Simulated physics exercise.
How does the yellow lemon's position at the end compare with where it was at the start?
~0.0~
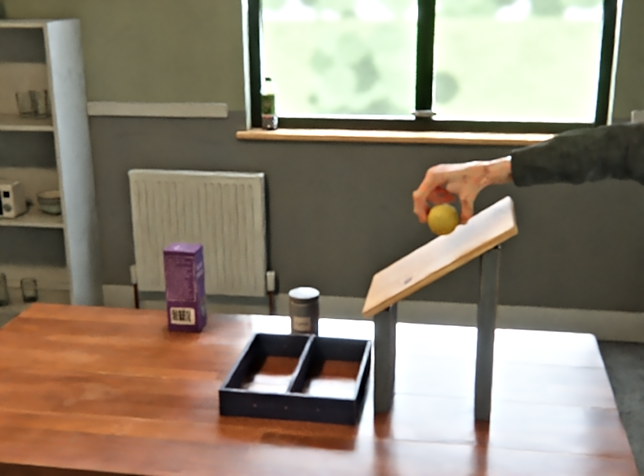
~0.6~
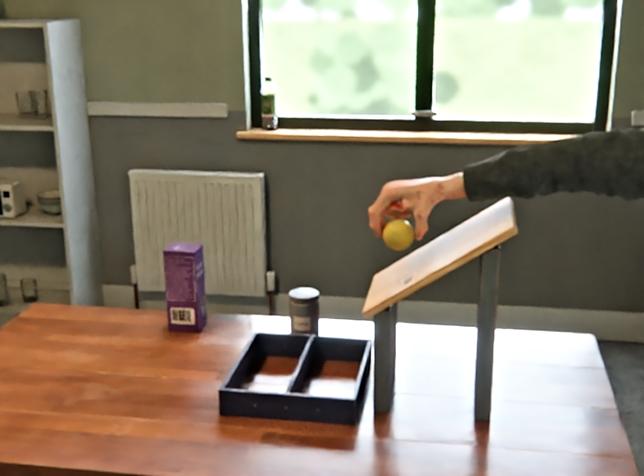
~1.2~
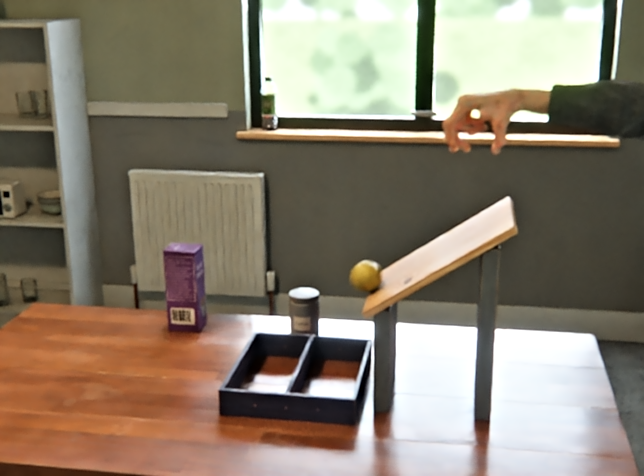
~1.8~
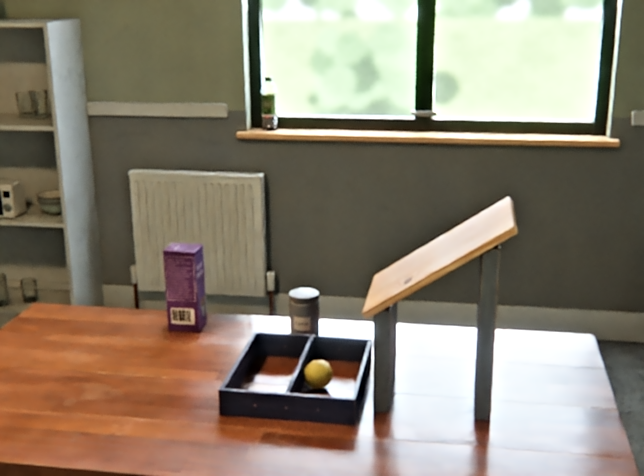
At the start the lemon is held in a hand over the upper part of the sloping board. At the end it is lower and further left, resting in the tray bay next to the board.
Yellow lemon carried left above a sloping board by a hand, then released near its low end, landing in the tray's right-hand bay.
